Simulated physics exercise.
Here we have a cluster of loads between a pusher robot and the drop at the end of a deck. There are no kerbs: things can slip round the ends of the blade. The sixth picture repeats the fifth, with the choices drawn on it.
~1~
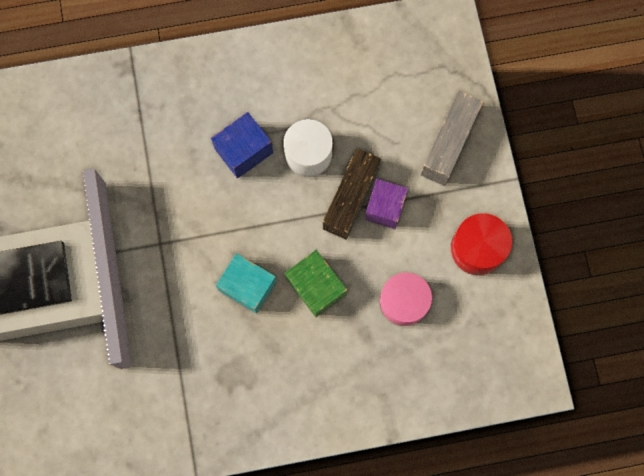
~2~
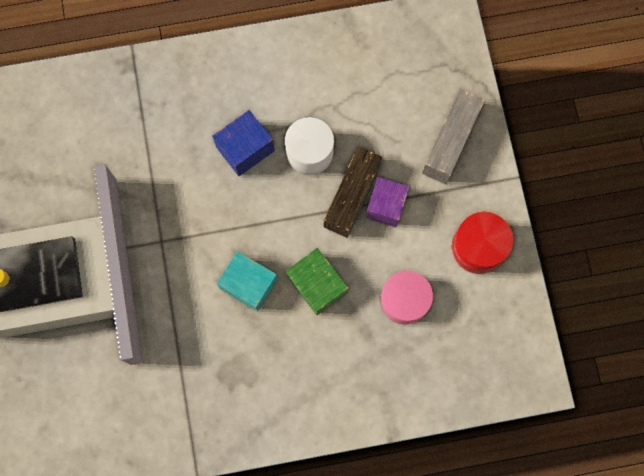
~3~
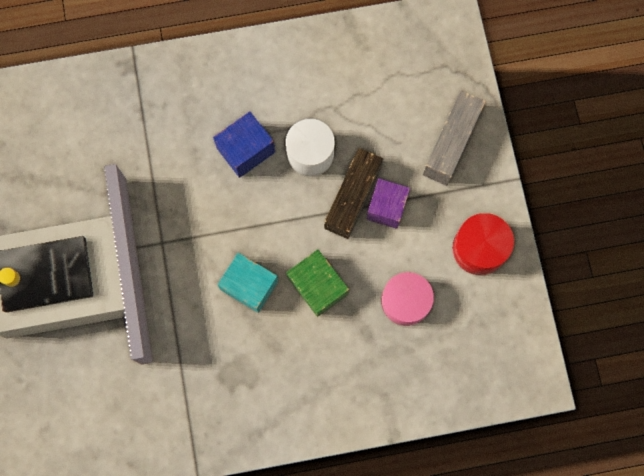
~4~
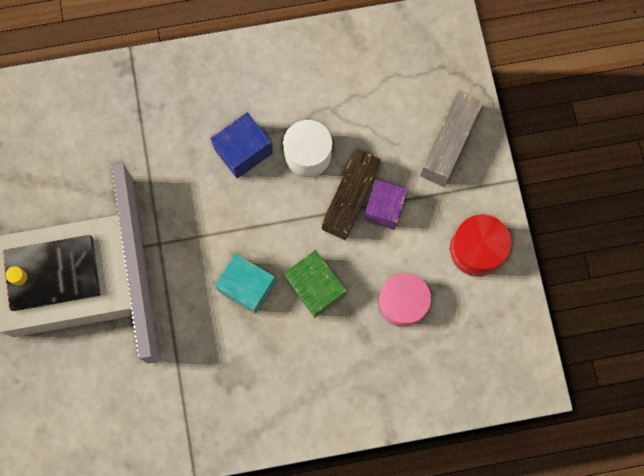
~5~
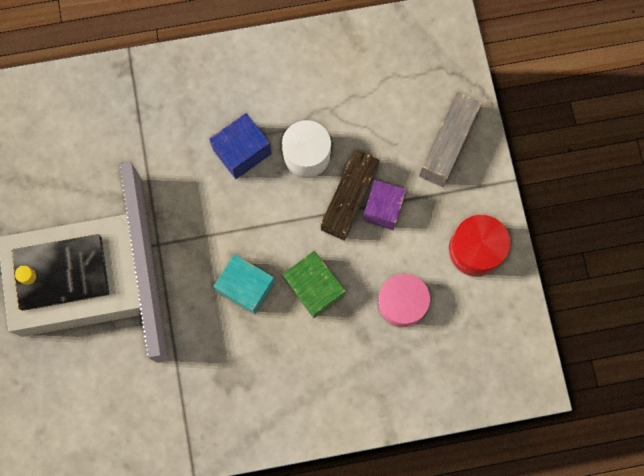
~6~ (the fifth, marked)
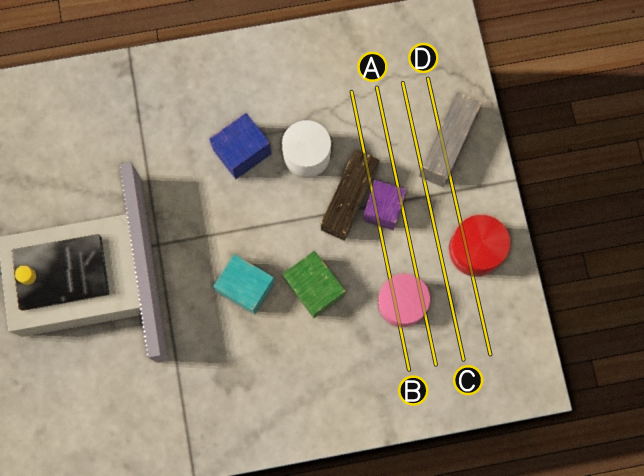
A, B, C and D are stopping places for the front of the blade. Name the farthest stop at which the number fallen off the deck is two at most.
No farther than D.
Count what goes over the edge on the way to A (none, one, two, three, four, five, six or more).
In all, none.
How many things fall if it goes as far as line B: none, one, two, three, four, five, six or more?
By then, none.
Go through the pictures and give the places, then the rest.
The first picture shows grey bar (452, 139); turquoise crate (247, 284); white canister (309, 148).
The second picture shows robot (40, 273); purple crate (387, 202).
The third picture shows robot (51, 273); red canister (483, 245).
The fourth picture shows robot (58, 271); blue crate (242, 145).
The fifth picture shows robot (67, 271); grey bar (450, 140); turquoise crate (245, 285); white canister (307, 149).
On the marked copy, A at (405, 221); B at (379, 226); C at (432, 217); D at (458, 212).
With D. Early on, robot (184, 249); blue crate (263, 136); turquoise crate (292, 289).
Further on, robot (301, 228); red canister (487, 245); green crate (441, 258).
At the end, robot (390, 212); red canister over the edge; grey bar over the edge; two fallen.
As for the rest, A is within the limit but short; B is within the limit but short; C is within the limit but short.
